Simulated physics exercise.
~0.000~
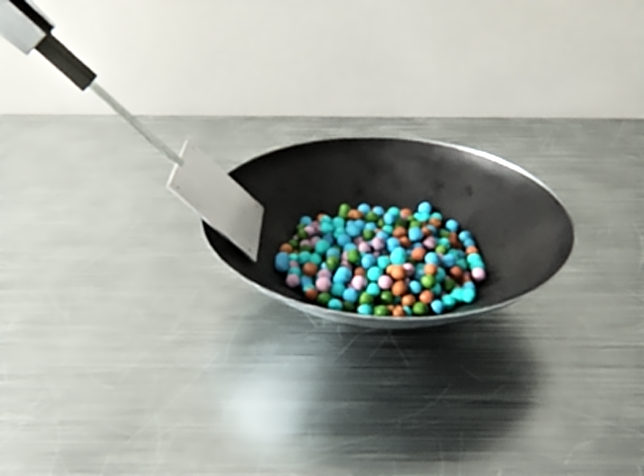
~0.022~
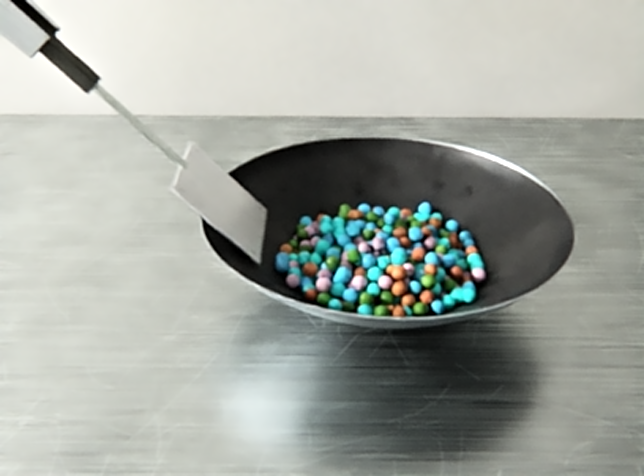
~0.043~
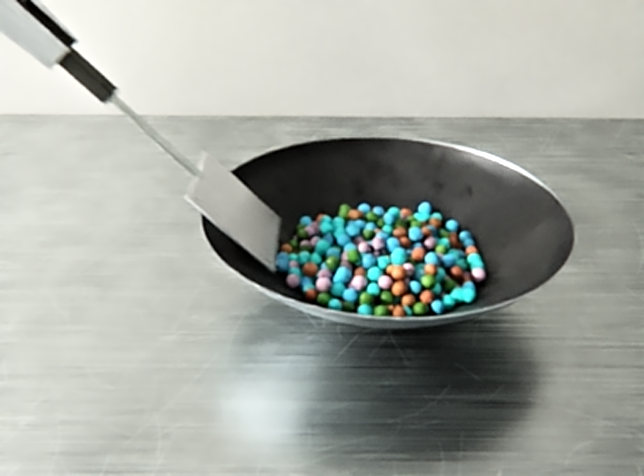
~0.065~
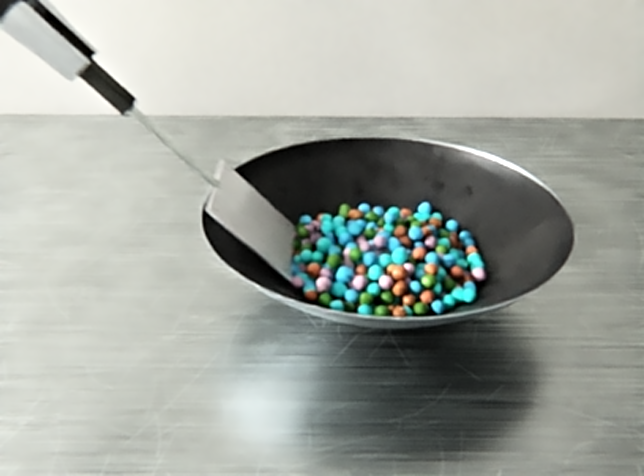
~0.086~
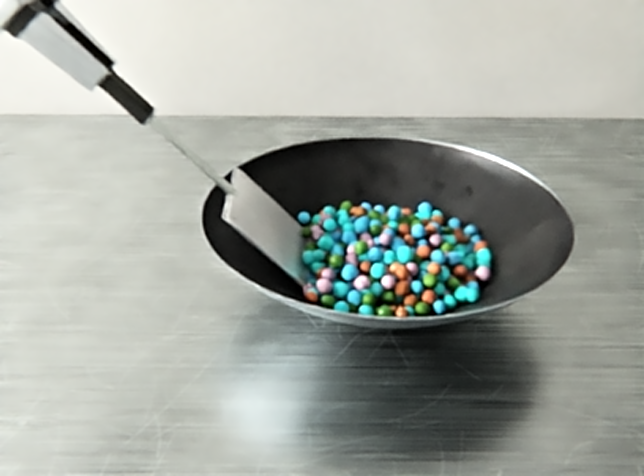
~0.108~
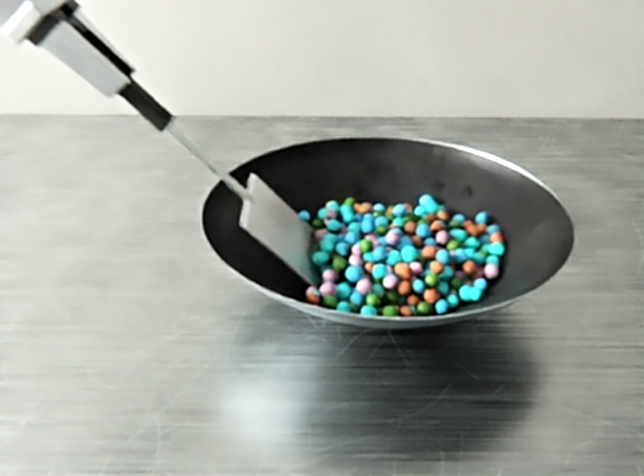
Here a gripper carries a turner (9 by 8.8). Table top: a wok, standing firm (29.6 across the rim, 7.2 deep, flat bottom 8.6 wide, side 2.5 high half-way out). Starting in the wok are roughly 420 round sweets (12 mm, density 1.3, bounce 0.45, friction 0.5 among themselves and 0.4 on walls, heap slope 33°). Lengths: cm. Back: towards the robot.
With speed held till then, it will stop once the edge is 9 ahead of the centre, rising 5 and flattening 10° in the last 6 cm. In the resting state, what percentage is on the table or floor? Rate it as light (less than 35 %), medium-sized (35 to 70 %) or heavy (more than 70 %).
Rated light.
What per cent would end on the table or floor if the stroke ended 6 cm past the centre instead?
In that case about 0 percent ends on the table or floor.
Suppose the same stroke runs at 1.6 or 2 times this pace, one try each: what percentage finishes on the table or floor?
I'd say near 35 and then near 45 per cent.
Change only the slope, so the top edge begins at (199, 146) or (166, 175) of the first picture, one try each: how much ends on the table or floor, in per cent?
Close to 15 and 20 percent respectively.
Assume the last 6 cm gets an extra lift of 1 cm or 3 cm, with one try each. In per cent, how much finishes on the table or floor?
About 25 and 20 per cent.
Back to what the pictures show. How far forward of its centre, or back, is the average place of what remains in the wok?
Ahead of centre, near 4.0 centimetres.
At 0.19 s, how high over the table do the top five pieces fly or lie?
Height: Approx. 6 cm.
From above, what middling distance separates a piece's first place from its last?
Roughly 6 centimetres.
After 0.19 s, sloping 47°, highest piece 7 above the table; 416 in the wok.
After 0.28 s, sloping 43°, highest piece 9 above the table; 416 in the wok.
After 0.52 s, sloping 37°, highest piece 9 above the table; 342 in the wok, 37 on the table or floor, 37 on the blade or in flight.
After 1.57 s, sloping 37°, highest piece 6 above the table; 342 in the wok, 74 on the table or floor.
In the end, 342 in the wok, 74 on the table or floor. That is 18 % on the table or floor.
